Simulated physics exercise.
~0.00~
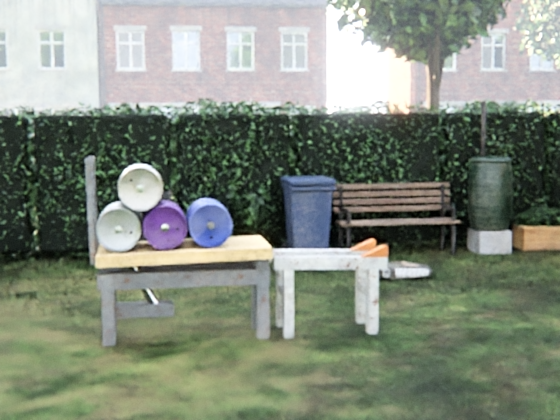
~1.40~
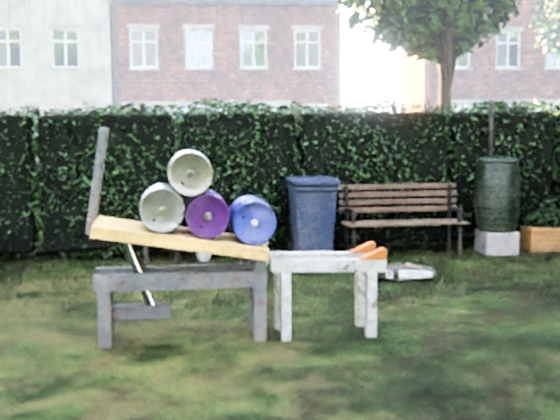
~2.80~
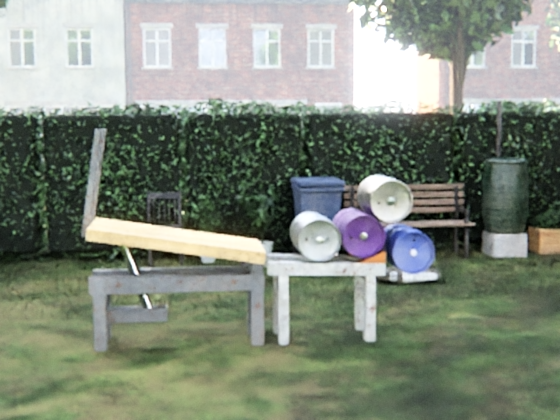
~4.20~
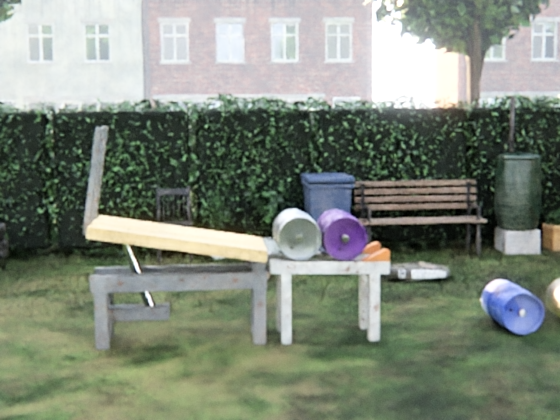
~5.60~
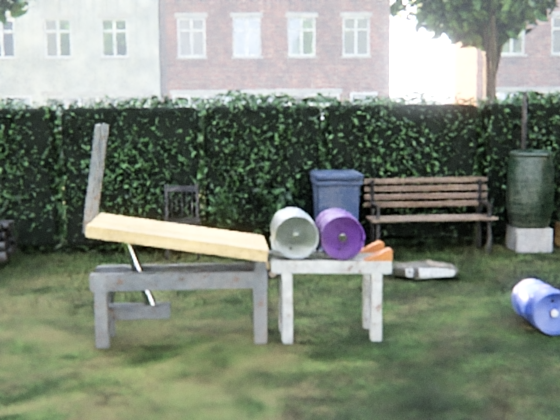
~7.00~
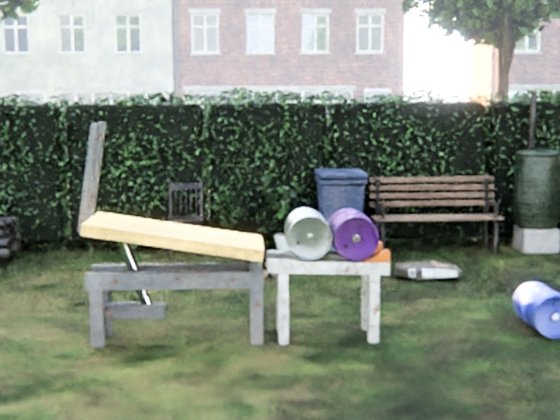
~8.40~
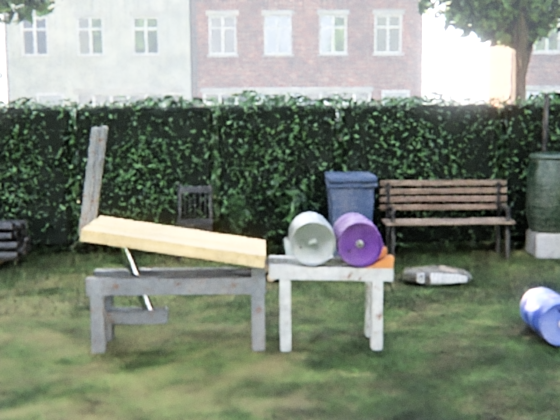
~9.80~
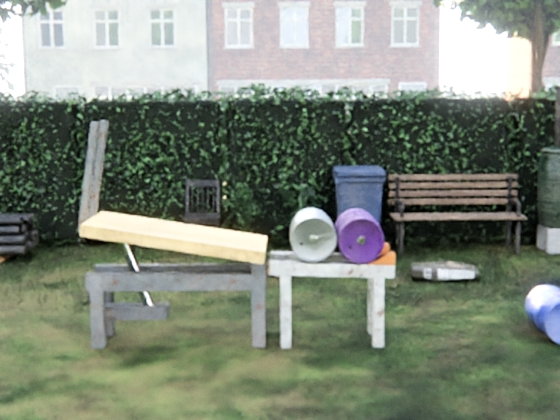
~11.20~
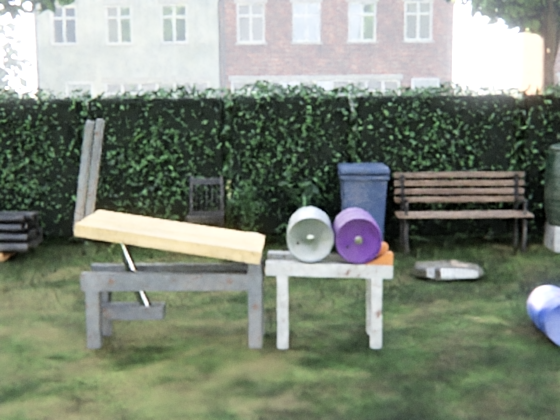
The footage shows a hedged garden where a wooden deck tilts up at its left edge, sending stacked pale, purple and blue kegs rolling right onto a low white rack. The blue keg and a pale one drop off onto the grass, while the purple and another pale keg stay on the rack.
